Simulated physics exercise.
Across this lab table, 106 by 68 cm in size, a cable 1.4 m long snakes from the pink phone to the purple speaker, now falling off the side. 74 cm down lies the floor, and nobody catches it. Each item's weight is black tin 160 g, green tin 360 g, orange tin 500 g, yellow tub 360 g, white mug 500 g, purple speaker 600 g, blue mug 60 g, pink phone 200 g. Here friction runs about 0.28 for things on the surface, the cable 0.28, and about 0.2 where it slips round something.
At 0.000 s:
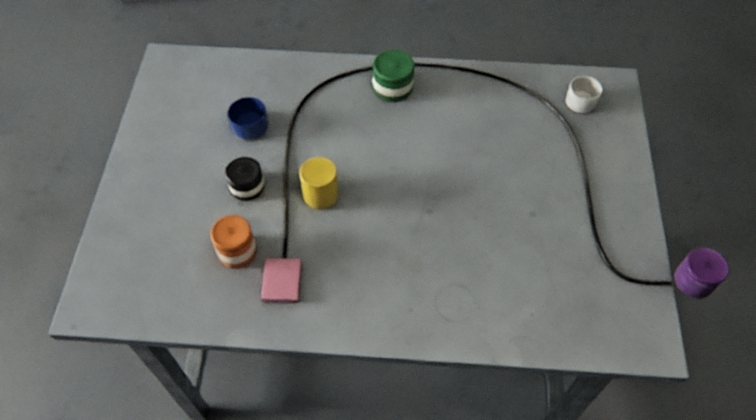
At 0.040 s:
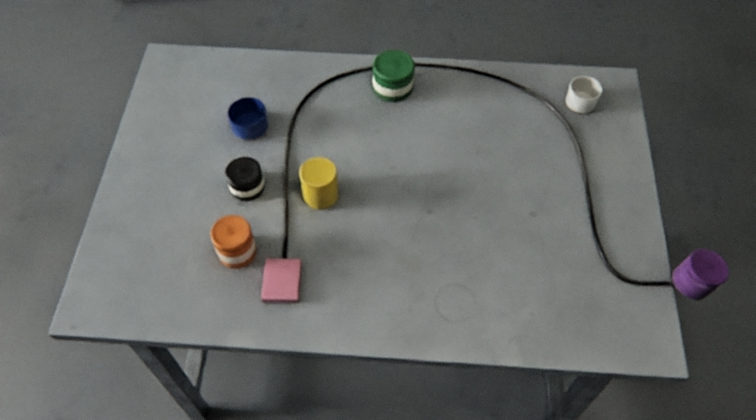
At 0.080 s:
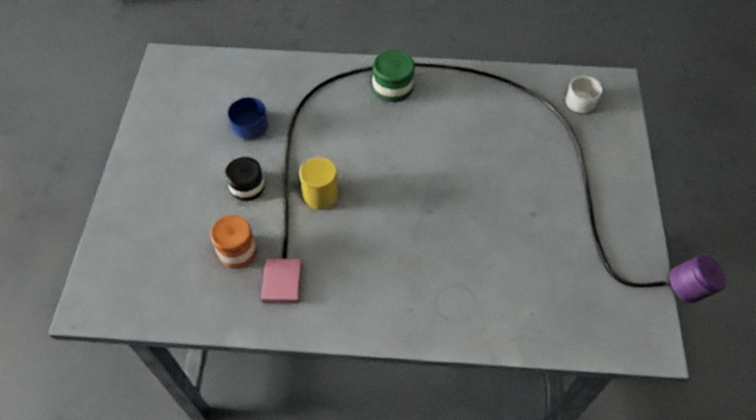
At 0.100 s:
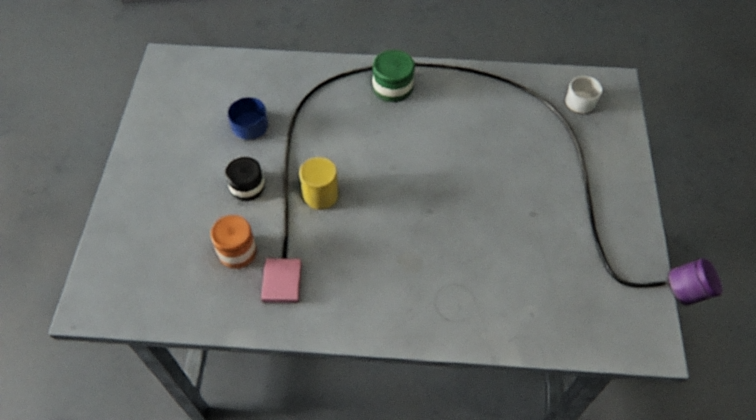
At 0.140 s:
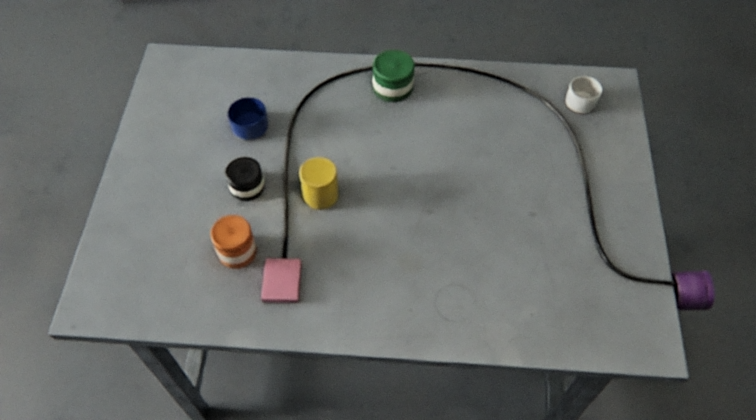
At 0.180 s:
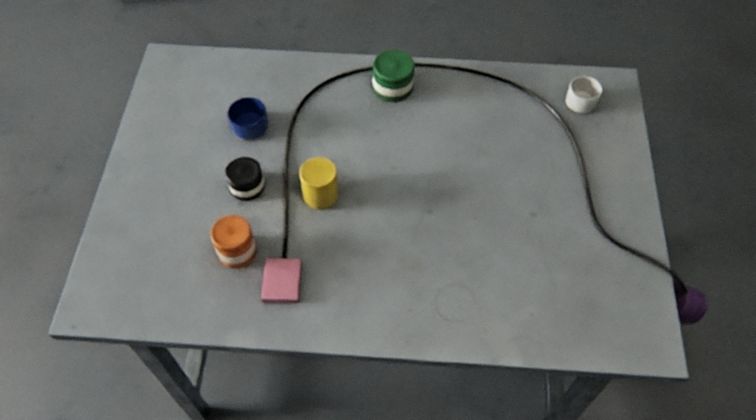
Lab table holding colorful tins, tubs and mugs, with a cabled purple speaker tilting and slipping down past the right edge.
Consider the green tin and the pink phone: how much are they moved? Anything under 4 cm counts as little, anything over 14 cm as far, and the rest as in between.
Outcome: The green tin goes far; the pink phone goes far.
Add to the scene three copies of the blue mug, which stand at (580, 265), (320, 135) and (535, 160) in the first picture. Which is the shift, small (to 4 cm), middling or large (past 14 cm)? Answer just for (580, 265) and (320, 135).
Taking them in turn, the first shows only a little movement and the second shows a lot of movement.
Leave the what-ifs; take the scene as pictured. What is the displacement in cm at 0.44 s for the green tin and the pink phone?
Green tin roughly 15 cm, pink phone roughly 10 cm.
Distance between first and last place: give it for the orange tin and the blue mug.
Net shift - orange tin 0 cm, blue mug 0 cm.
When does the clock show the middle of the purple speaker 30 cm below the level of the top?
It gets there at roughly 0.30 s.
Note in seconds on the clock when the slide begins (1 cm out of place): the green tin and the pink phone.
Green tin 0.32 s; pink phone 0.34 s, roughly.
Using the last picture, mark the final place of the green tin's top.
Near (480, 237).
At 0.4 s, the cable's tail end at (301, 210); green tin 13 cm off its start, pink phone 11 cm off its start, purple speaker over the edge.
At 0.7 s, the cable's tail end at (310, 180); green tin 35 cm off its start, pink phone 20 cm off its start, purple speaker over the edge.
At 0.9 s, the cable's tail end at (310, 180); green tin 43 cm off its start at (480, 237), pink phone 20 cm off its start at (289, 183), purple speaker over the edge.
At 1.2 s, the cable's tail end at (310, 180); green tin 43 cm off its start, pink phone 20 cm off its start, purple speaker over the edge.
At 2.4 s, the cable's tail end at (310, 180); green tin 43 cm off its start at (480, 237), pink phone 20 cm off its start at (289, 183), purple speaker over the edge, yellow tub 2 cm off its start at (329, 165).
